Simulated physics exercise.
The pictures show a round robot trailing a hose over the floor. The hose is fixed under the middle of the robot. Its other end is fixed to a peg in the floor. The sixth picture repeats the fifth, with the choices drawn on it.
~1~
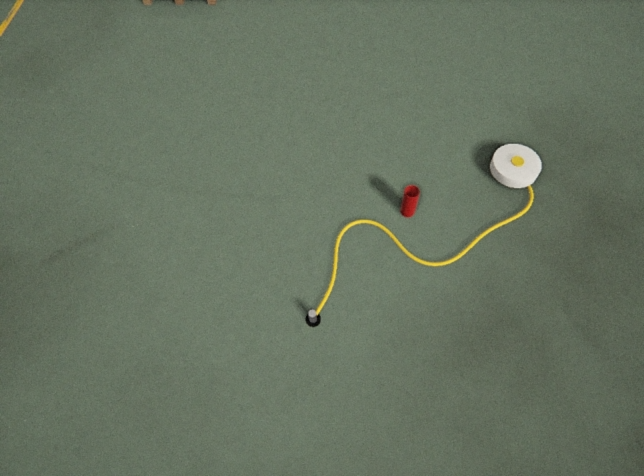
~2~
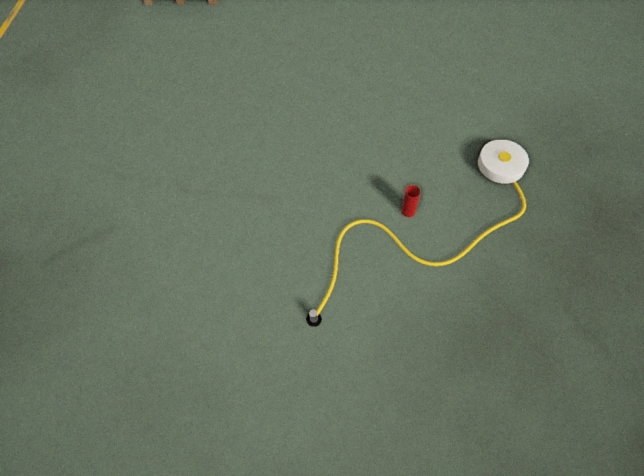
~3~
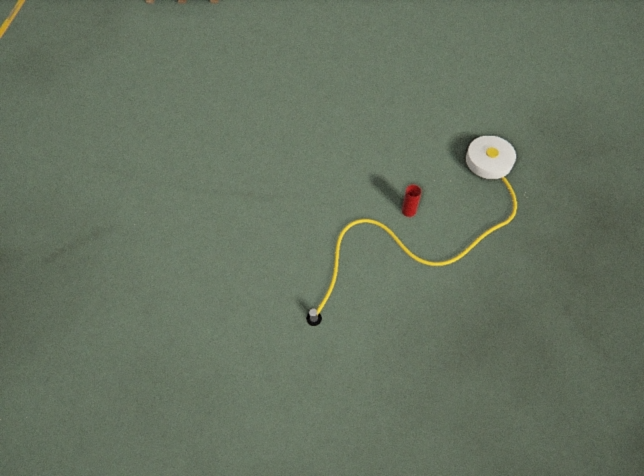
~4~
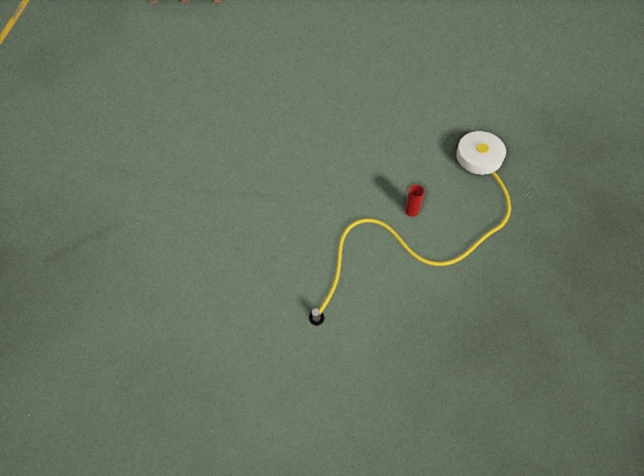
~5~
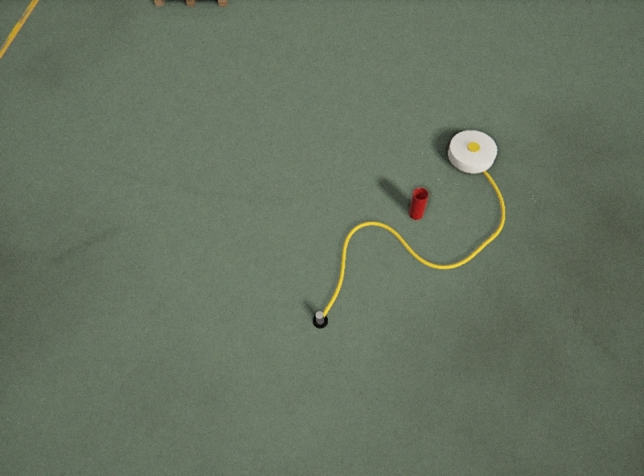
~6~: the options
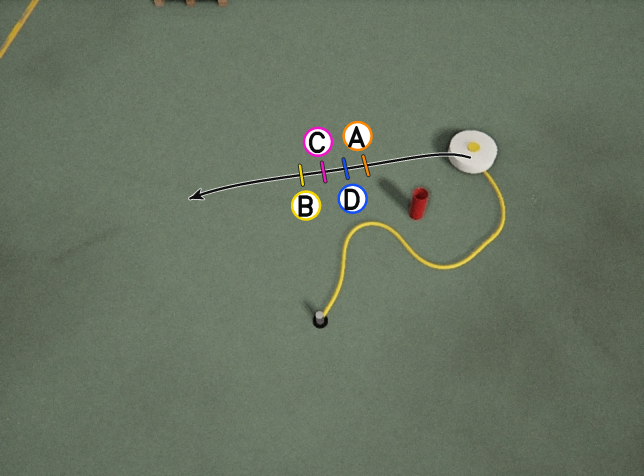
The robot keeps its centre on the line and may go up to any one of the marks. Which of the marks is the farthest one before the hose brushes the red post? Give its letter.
Mark D.
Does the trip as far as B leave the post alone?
No.
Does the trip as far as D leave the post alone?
Yes.
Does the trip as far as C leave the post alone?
No.
On the marked copy, A at (366, 166); B at (301, 175); C at (324, 172); D at (346, 169); the route from (470, 158) via (331, 171) to (190, 198).
Taking D. A third of the way, robot (427, 151), middle of the hose (422, 261).
Two thirds of the way, robot (383, 158), middle of the hose (422, 261).
When it is over, robot (346, 164), middle of the hose (422, 261); nothing has been touched.
As for the rest, A is safe but short; B brings the hose against the post; C brings the hose against the post.
